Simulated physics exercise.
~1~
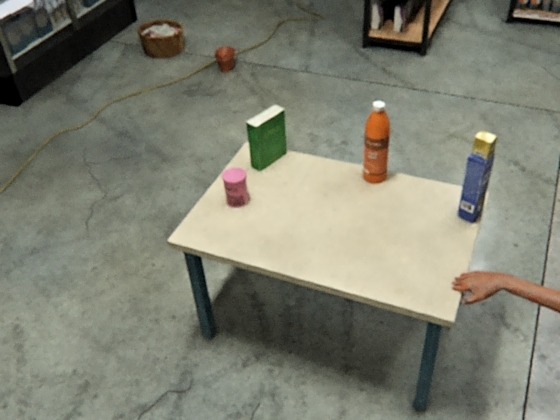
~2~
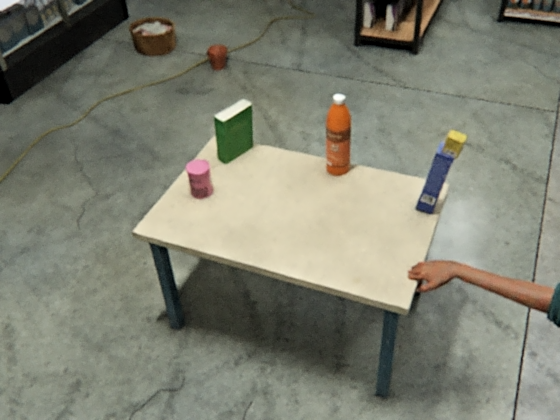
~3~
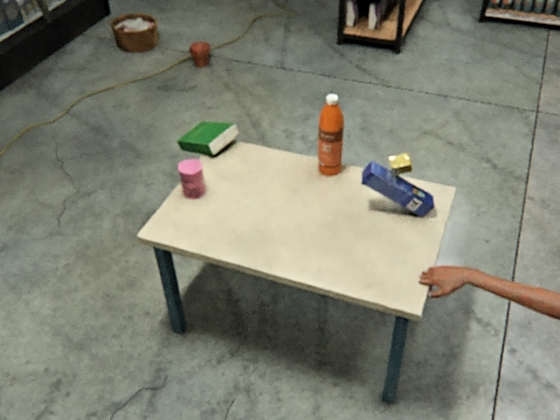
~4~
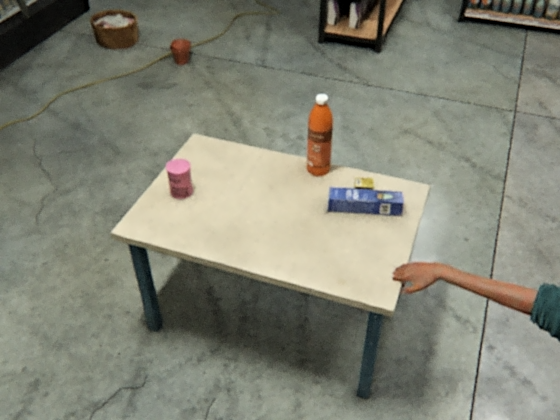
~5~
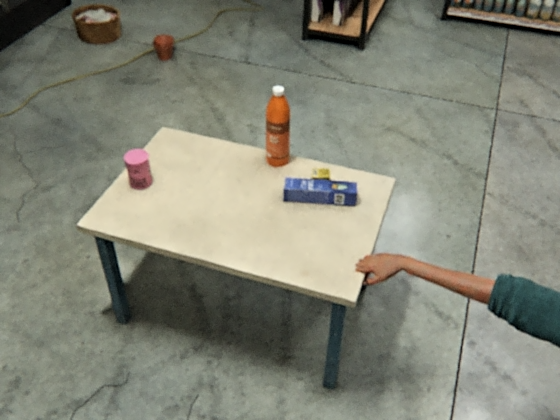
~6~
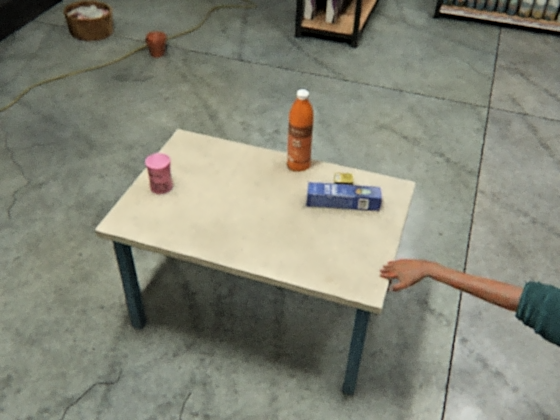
A hand jerks the table about, toppling two cartons as the green book falls off.
